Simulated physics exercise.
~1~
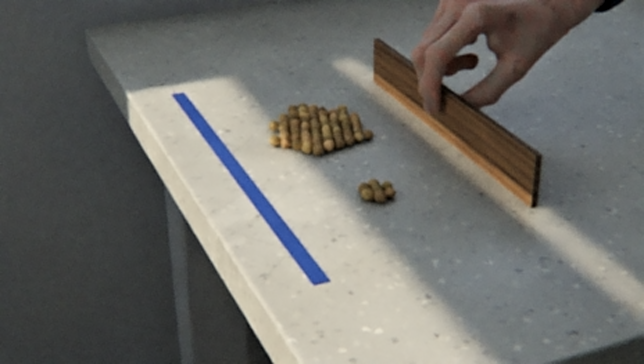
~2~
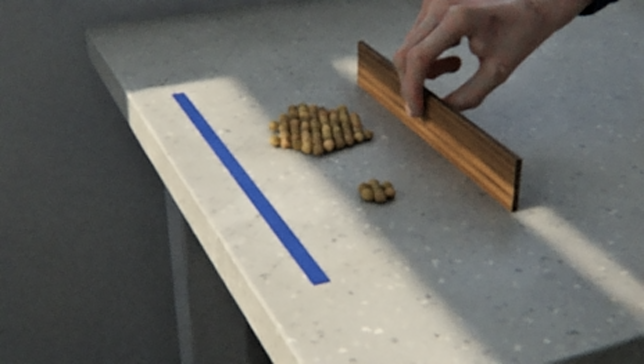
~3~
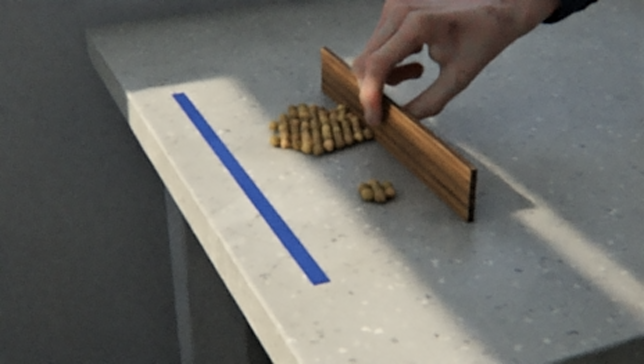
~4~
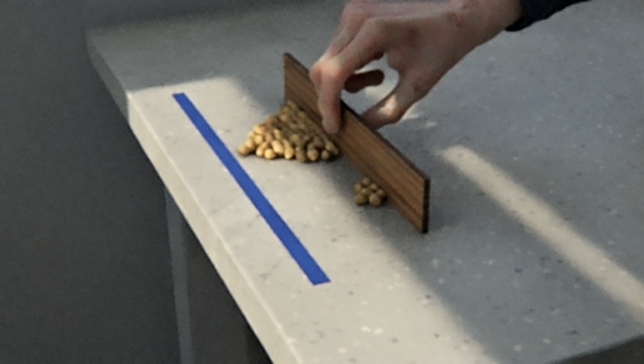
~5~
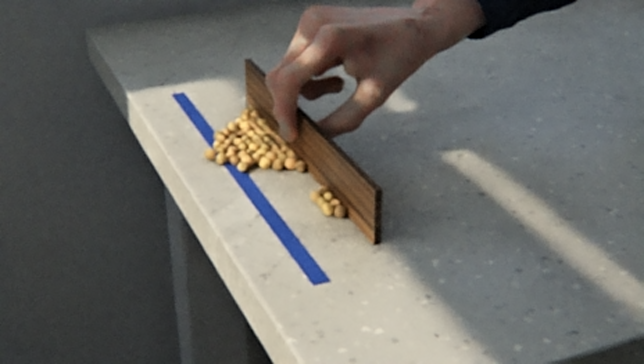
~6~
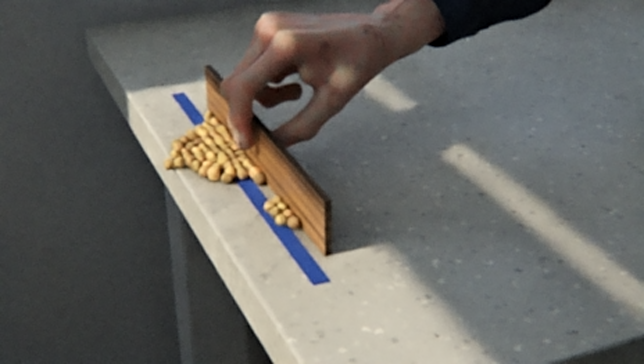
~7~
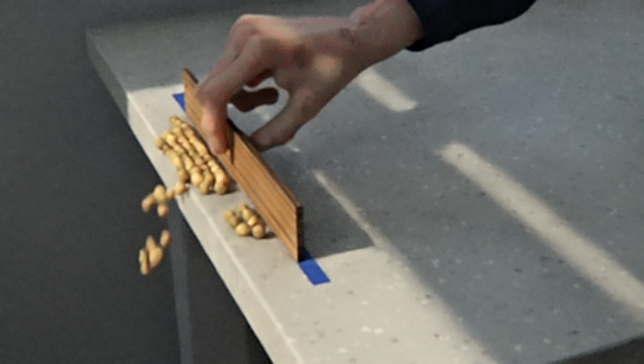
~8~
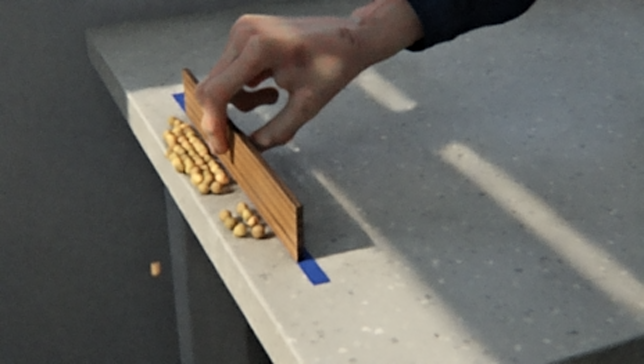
On a speckled table, a hand sweeps two nut-like piles to blue tape, spilling some overboard.
